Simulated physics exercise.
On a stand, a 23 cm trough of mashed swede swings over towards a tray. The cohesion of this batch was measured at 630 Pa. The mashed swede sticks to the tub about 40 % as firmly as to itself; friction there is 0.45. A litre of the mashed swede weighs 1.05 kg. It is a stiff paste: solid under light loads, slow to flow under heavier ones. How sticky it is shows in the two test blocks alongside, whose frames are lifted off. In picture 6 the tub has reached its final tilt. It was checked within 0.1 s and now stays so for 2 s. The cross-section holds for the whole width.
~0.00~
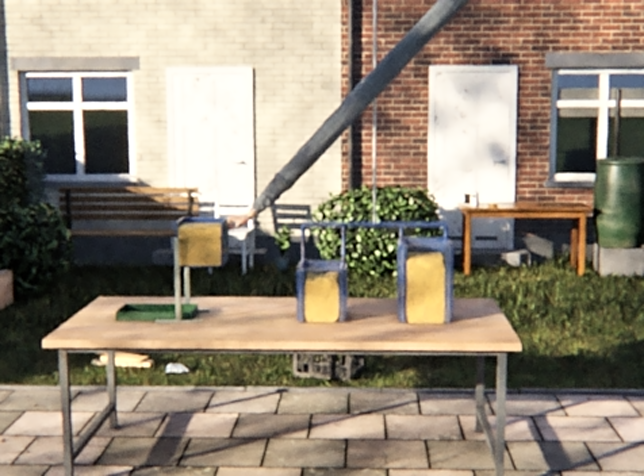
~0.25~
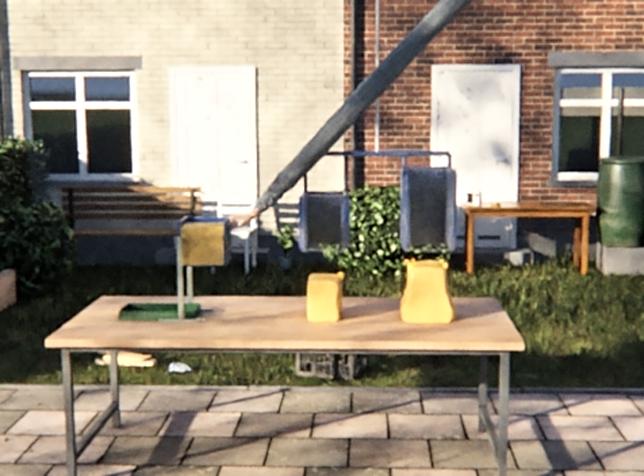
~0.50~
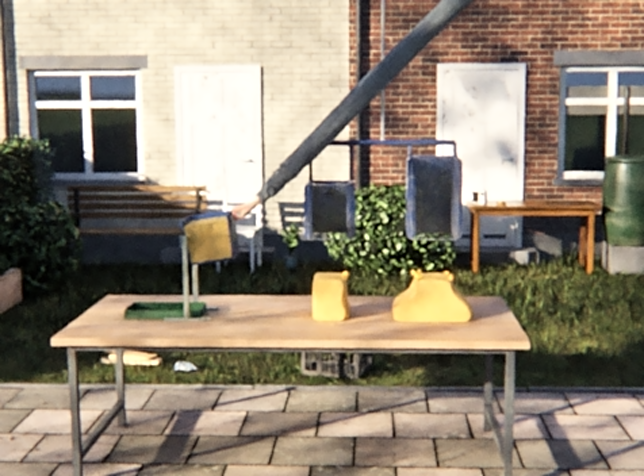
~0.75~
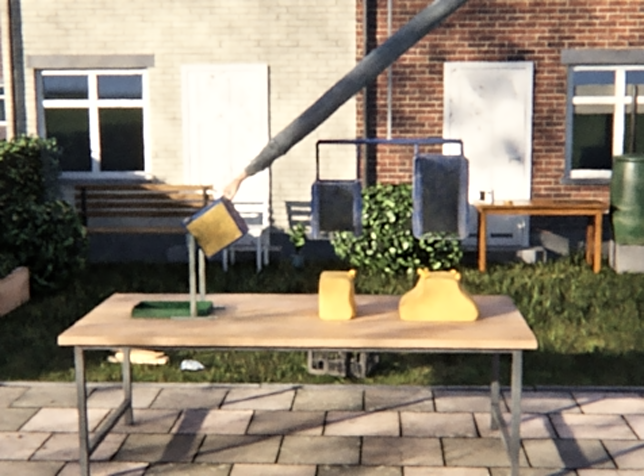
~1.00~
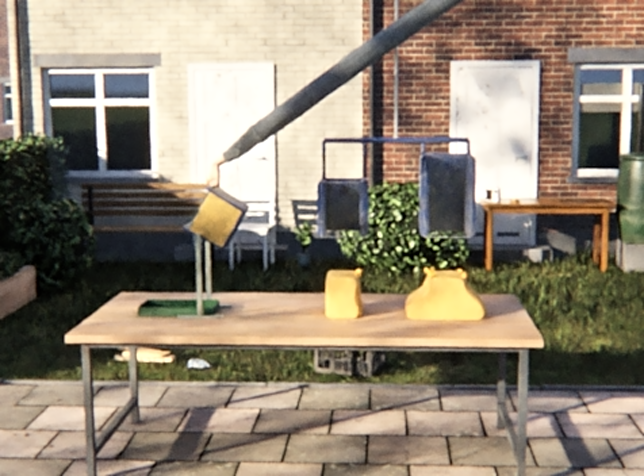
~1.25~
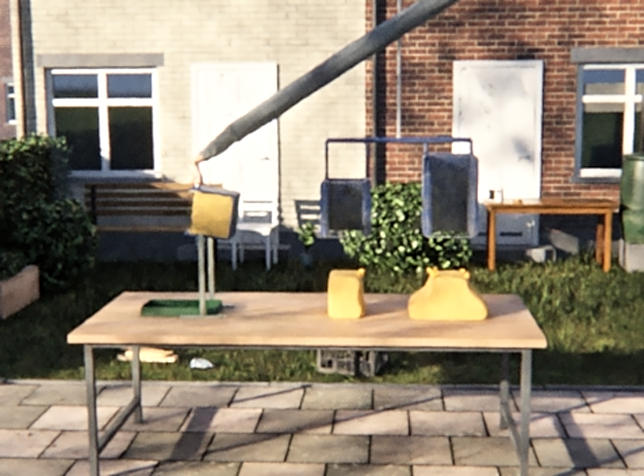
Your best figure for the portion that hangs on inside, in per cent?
It comes to some 100 %.
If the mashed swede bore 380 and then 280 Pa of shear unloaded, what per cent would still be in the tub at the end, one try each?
In turn about 65 %, 55 %.
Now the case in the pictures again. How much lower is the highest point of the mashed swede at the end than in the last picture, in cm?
About 0 cm.
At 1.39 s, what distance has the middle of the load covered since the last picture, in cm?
Roughly 0 cm.
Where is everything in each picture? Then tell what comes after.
The first frame shows handle-side rim at (221, 223), tilt 0 degrees; highest point of the mashed swede at (216, 228); test blocks 23 cm, 35 cm high (left to right).
The second frame shows handle-side rim at (224, 222), tilt 0 degrees; highest point of the mashed swede at (218, 227); test blocks 22 cm, 30 cm high (left to right).
The third frame shows handle-side rim at (226, 215), tilt 8 degrees; highest point of the mashed swede at (224, 221); test blocks 22 cm, 23 cm high (left to right).
The fourth frame shows handle-side rim at (219, 198), tilt 34 degrees; highest point of the mashed swede at (219, 204); test blocks 22 cm, 23 cm high (left to right).
The fifth frame shows handle-side rim at (205, 189), tilt 60 degrees; highest point of the mashed swede at (211, 194); test blocks 22 cm, 23 cm high (left to right).
The sixth frame shows handle-side rim at (191, 190), tilt 81 degrees; highest point of the mashed swede at (198, 192); test blocks 22 cm, 23 cm high (left to right).
By 1.39 s, the tub is at 81 degrees and holds 100 %.
By 1.56 s, the tub is at 81 degrees and holds 100 %.
By 1.73 s, the tub is at 81 degrees and holds 100 %.
By 1.90 s, the tub is at 81 degrees and holds 100 %.
By 3.25 s, at the end, the tub is at 81 degrees and holds 100 %.
